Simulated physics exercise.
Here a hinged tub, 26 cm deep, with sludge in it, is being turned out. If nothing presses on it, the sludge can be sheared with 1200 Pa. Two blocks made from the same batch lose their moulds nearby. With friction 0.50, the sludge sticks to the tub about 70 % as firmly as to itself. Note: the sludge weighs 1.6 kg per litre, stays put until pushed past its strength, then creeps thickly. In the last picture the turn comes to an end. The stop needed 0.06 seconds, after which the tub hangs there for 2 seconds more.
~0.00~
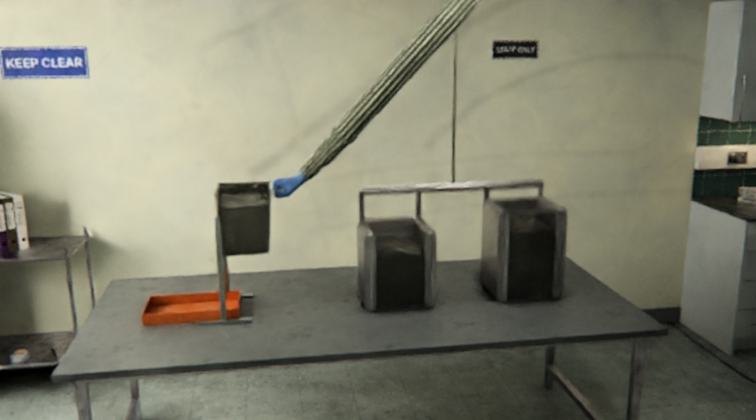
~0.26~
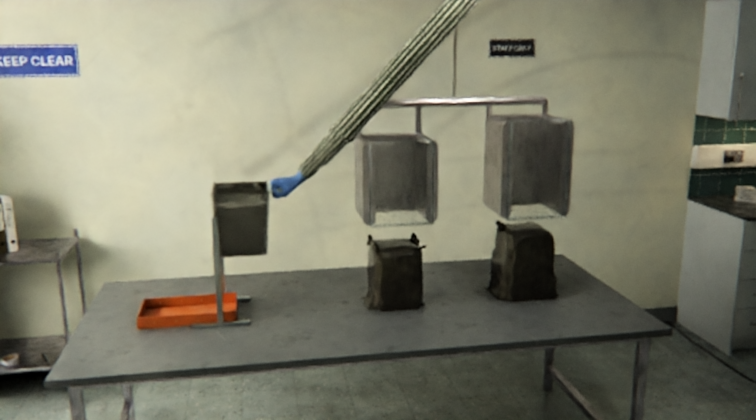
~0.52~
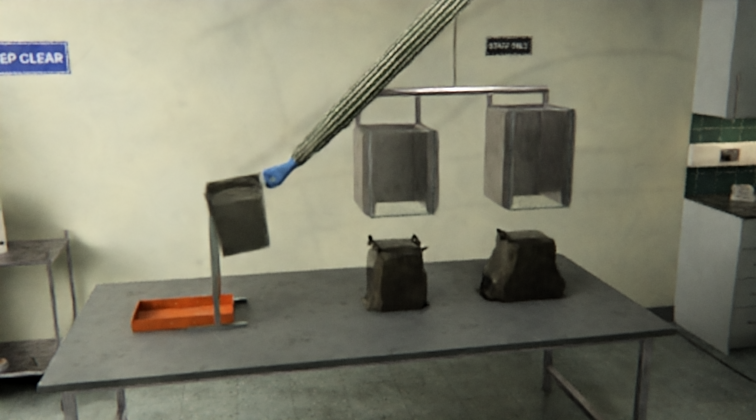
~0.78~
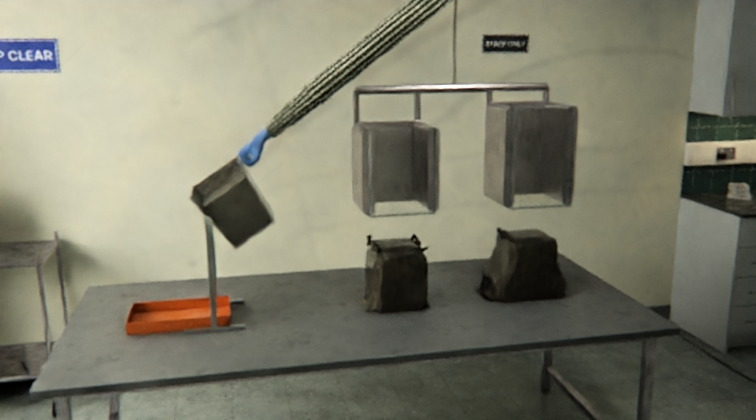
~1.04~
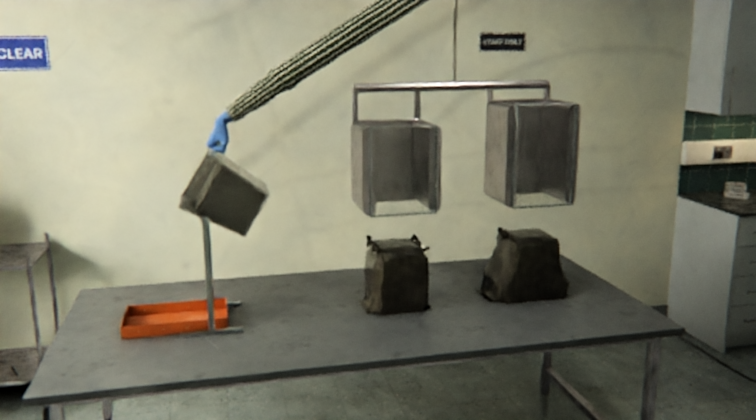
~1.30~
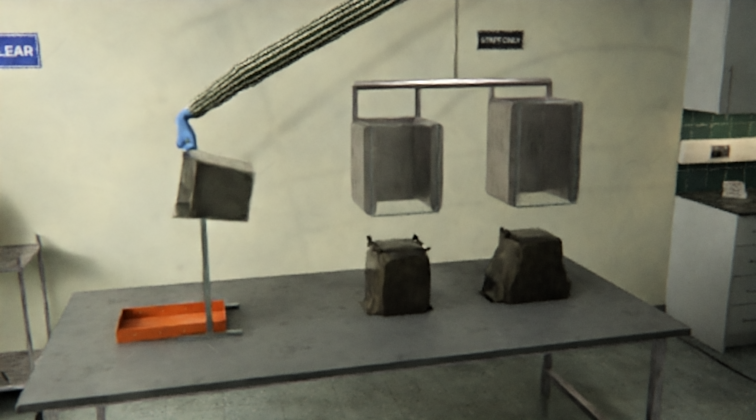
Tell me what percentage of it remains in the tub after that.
Some 100 percent remains in the tub.
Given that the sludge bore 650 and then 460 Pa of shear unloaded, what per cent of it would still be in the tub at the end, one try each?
100 %, then 90 %.
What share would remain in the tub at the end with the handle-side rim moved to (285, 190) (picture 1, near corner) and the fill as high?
Then about 100 %.
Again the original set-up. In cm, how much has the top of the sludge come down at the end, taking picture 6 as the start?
0 cm.
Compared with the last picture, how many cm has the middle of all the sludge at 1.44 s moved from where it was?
Close to 0 centimetres.
After 1.44 s, the tub is at 78 degrees and holds 100 %.
After 1.61 s, the tub is at 78 degrees and holds 100 %.
After 1.78 s, the tub is at 78 degrees and holds 100 %.
After 1.95 s, the tub is at 78 degrees and holds 100 %.
After 3.30 s, the tub is at 78 degrees and holds 100 %.
